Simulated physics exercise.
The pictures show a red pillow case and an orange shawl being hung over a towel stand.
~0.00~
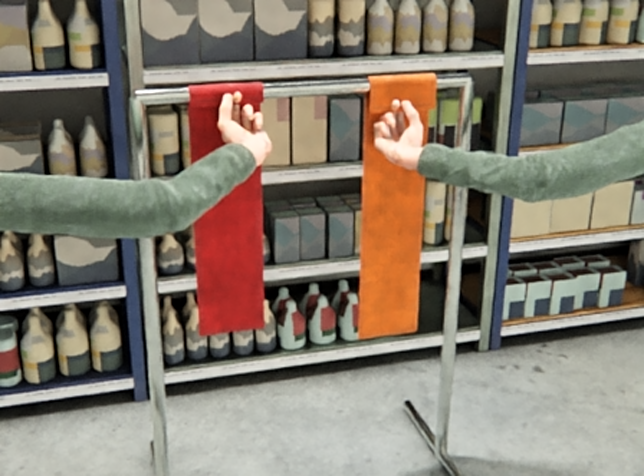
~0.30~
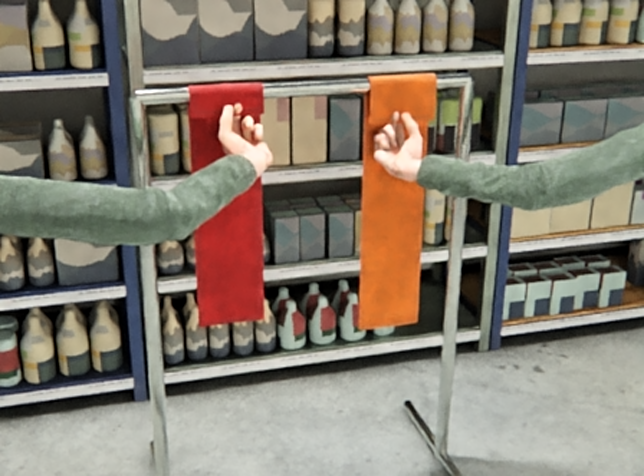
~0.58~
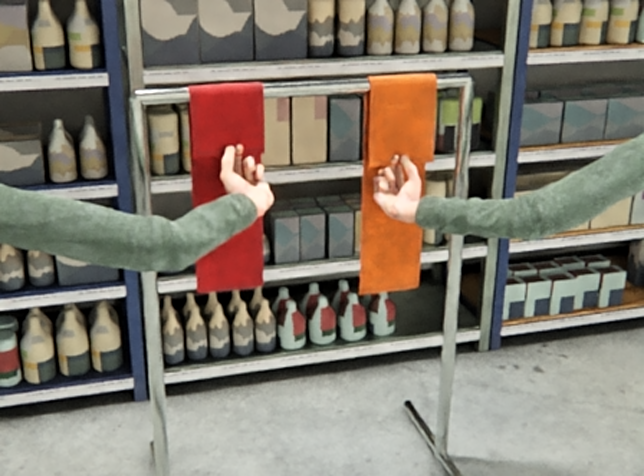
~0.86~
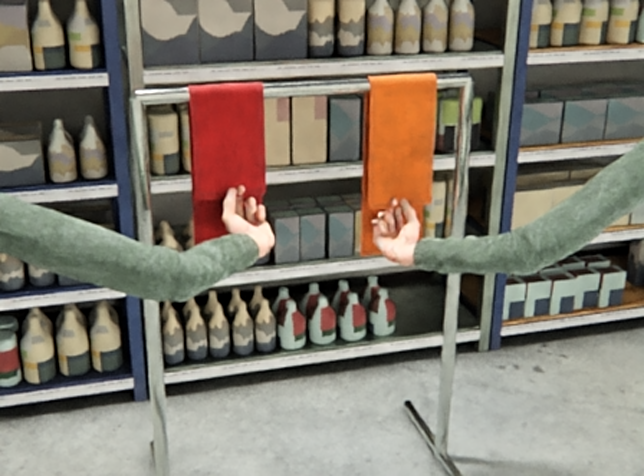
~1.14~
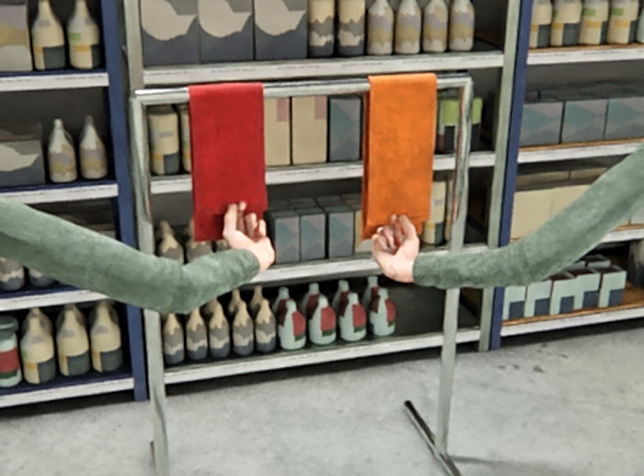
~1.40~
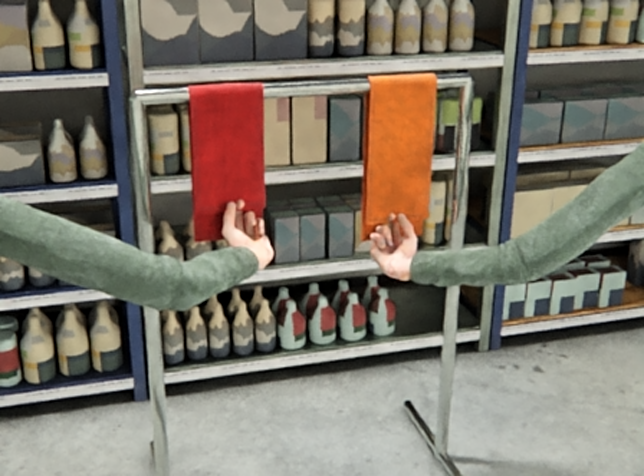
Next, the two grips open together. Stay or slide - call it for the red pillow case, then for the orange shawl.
Red pillow case - stay; orange shawl - stay.
Around 2.02 s, pillow case at rest on the rail; shawl at rest on the rail.
Finally, pillow case at rest on the rail; shawl at rest on the rail. The red pillow case stays on and the orange shawl hangs there.
